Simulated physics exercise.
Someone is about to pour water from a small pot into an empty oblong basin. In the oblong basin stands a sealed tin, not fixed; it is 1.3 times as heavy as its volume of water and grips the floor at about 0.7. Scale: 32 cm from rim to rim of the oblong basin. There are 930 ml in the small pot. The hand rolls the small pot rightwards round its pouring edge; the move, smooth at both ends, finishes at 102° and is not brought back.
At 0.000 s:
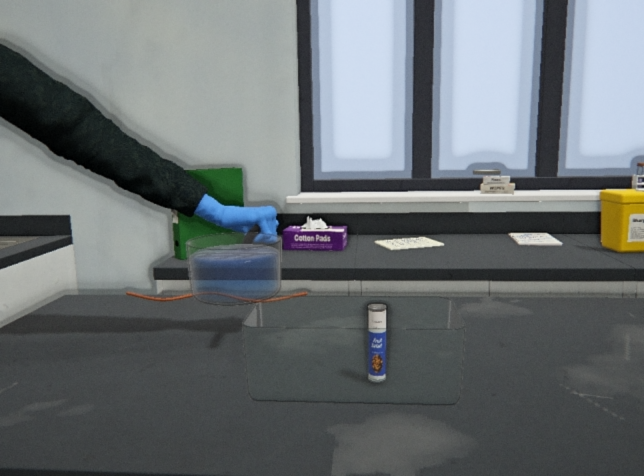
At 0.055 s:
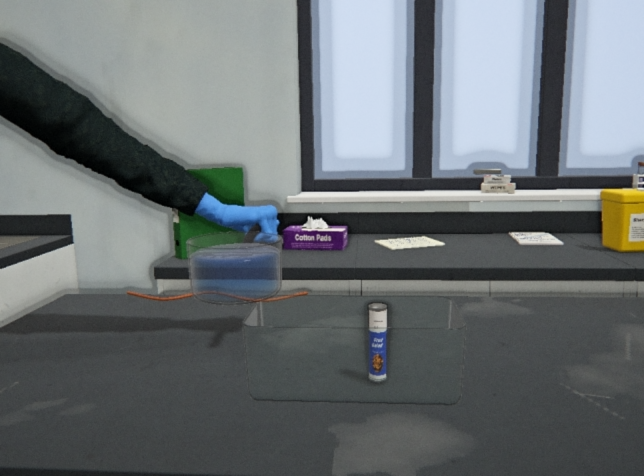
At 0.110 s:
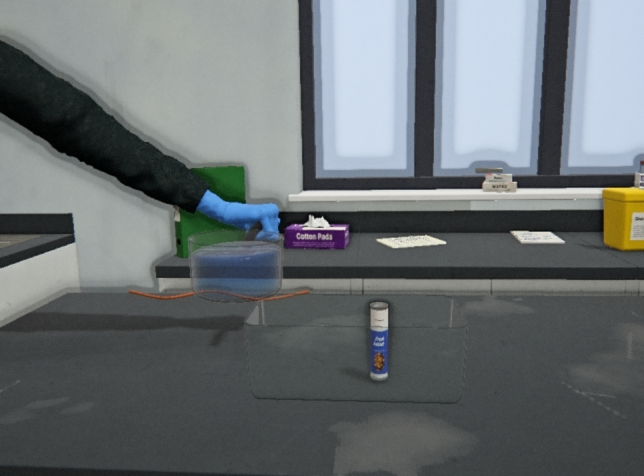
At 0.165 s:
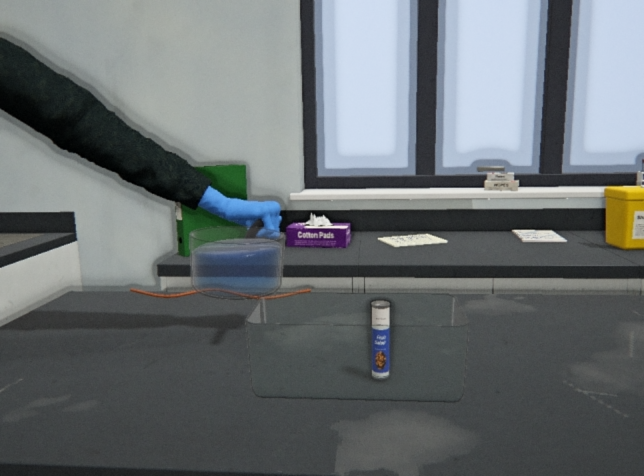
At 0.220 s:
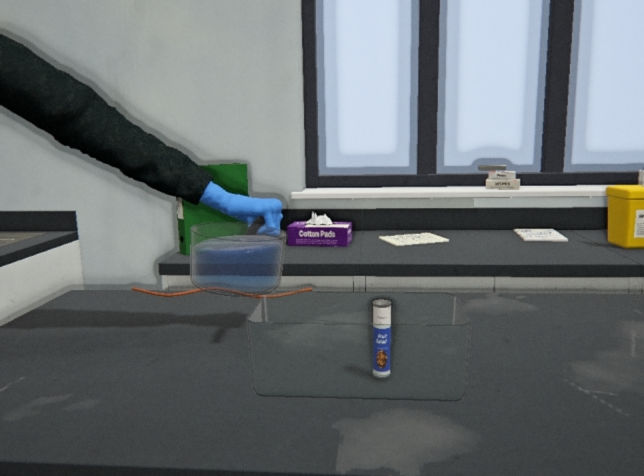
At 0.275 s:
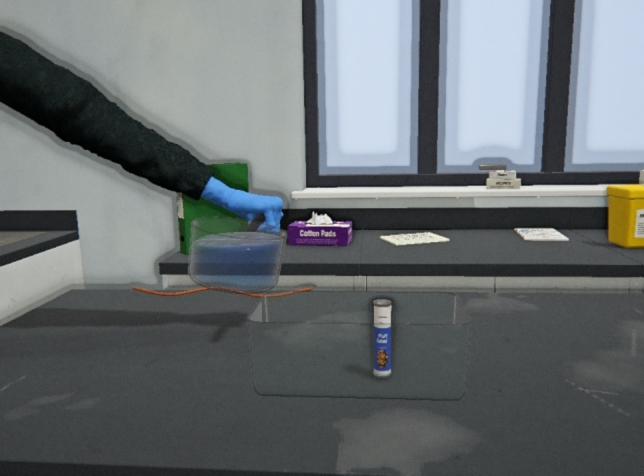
Blue-gloved hand slowly tilting a small clear pot of blue water rightwards above a dark worktop, behind a small upright tin.
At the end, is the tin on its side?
It stays up.
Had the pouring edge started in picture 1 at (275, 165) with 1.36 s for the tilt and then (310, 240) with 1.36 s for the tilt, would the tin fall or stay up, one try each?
First it falls; then it topples.
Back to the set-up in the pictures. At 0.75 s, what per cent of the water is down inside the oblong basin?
Some 5 per cent.
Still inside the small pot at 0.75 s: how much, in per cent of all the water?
Some 74 per cent.
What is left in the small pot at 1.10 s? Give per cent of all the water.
Some 18 per cent.
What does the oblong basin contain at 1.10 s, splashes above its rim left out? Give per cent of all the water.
Near 64 in a hundred.
After 0.75 s the tilt is 59° and 74 per cent is still to pour; the tin stands where it began.
After 1.10 s the tilt is 93° and 18 per cent is still to pour; the tin stands where it began.
After 1.46 s the tilt is 102° and 1 per cent is still to pour; the tin stands where it began.
After 1.86 s the tilt is 102° and 0 per cent is still to pour; the tin stands where it began.
In the end the tin stands where it began.
